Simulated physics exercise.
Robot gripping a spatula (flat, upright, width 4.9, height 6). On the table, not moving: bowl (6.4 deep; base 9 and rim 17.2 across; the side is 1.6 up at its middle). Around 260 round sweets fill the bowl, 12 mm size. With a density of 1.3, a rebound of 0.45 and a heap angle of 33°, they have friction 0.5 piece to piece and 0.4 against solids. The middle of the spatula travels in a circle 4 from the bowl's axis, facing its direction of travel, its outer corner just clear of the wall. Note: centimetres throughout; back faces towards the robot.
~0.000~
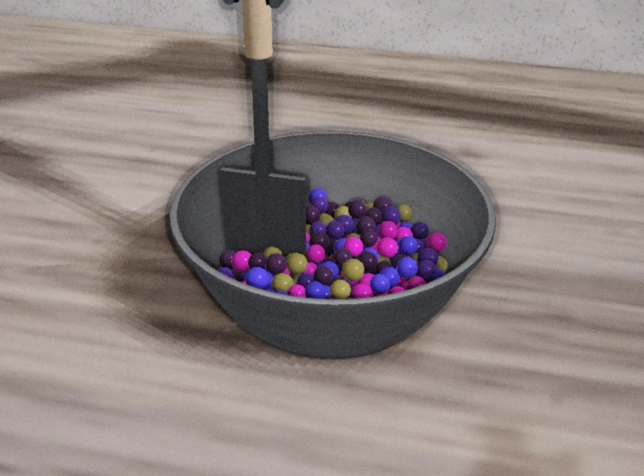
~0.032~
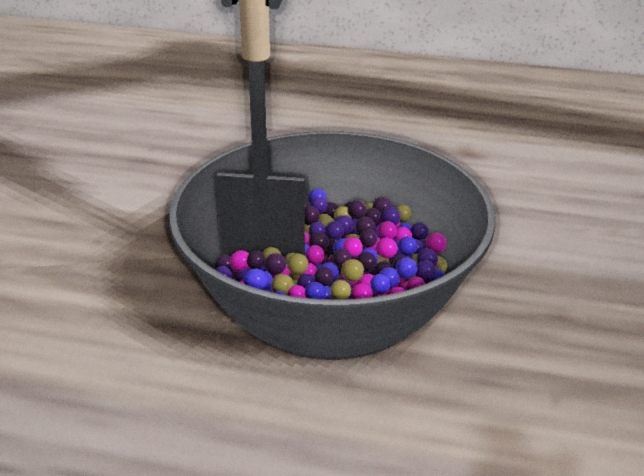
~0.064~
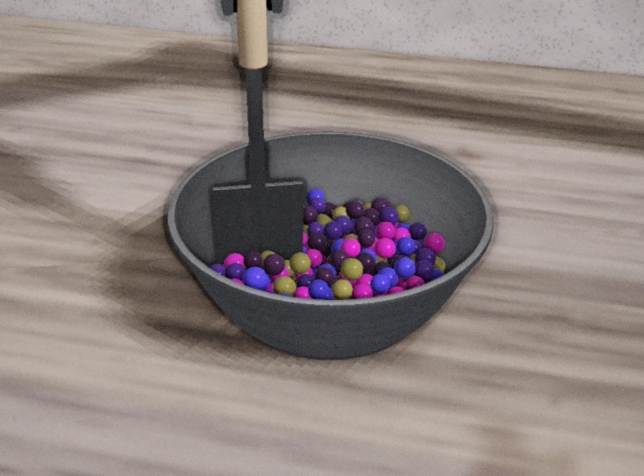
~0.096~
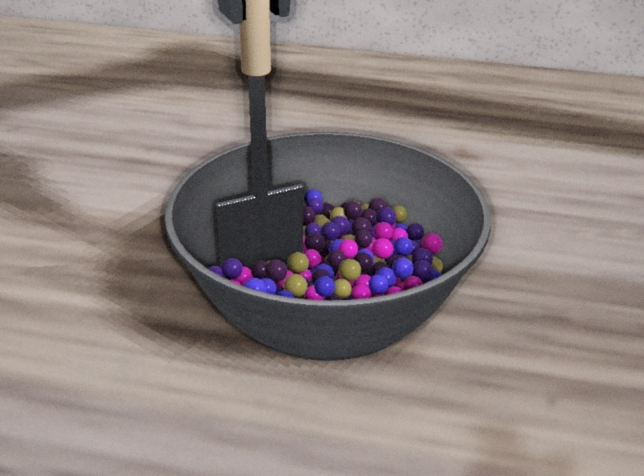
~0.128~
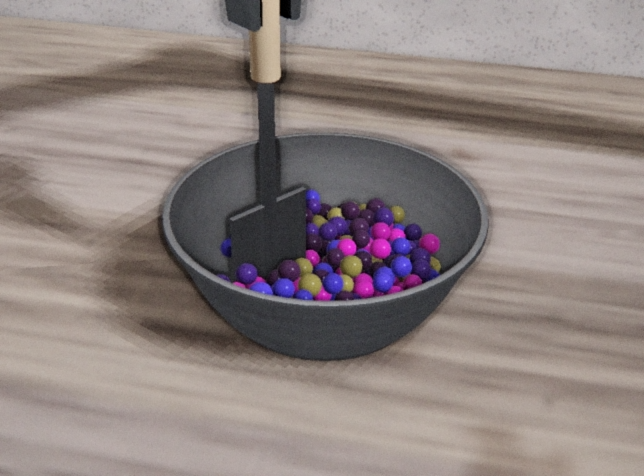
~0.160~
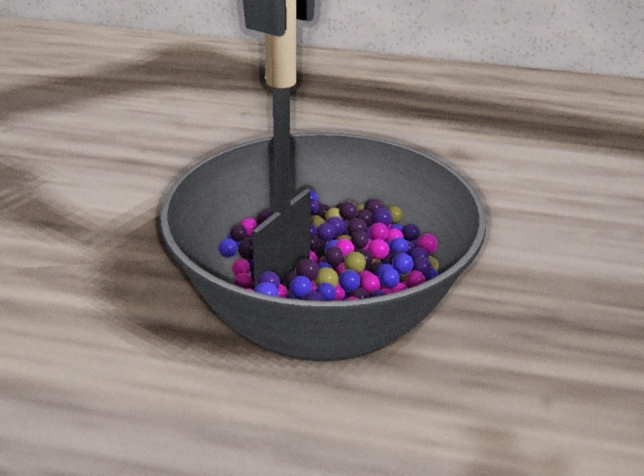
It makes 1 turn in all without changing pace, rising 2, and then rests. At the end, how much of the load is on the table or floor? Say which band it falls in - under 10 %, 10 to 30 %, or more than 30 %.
It falls under 10 %.
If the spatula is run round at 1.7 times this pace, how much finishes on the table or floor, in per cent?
Estimated share: Close to 15 per cent.
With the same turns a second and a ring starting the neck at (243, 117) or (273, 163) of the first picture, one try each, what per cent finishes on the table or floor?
Close to 0 and 5 in a hundred.
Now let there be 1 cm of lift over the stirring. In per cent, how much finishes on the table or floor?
It comes to some 5 per cent.
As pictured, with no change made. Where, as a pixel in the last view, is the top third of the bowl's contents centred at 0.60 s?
Near (284, 201).
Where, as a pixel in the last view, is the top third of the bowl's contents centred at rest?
Roughly at pixel (269, 247).
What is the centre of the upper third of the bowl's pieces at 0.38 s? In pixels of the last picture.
About (404, 220) in the last picture.
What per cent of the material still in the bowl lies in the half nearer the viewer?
Near 50 per cent of what stays in the bowl.
By 0.38 s, 182° round, highest piece 8 above the table; 249 in the bowl, 6 in flight or on the tool.
By 0.60 s, 294° round, highest piece 8 above the table; 247 in the bowl, 7 on the table or floor, 1 in flight or on the tool.
By 0.91 s, 0° round, highest piece 6 above the table; 246 in the bowl, 9 on the table or floor.
By 1.61 s, 0° round, highest piece 6 above the table; 246 in the bowl, 9 on the table or floor.
Final count, 246 in the bowl, 9 on the table or floor. That is 4 % on the table or floor.
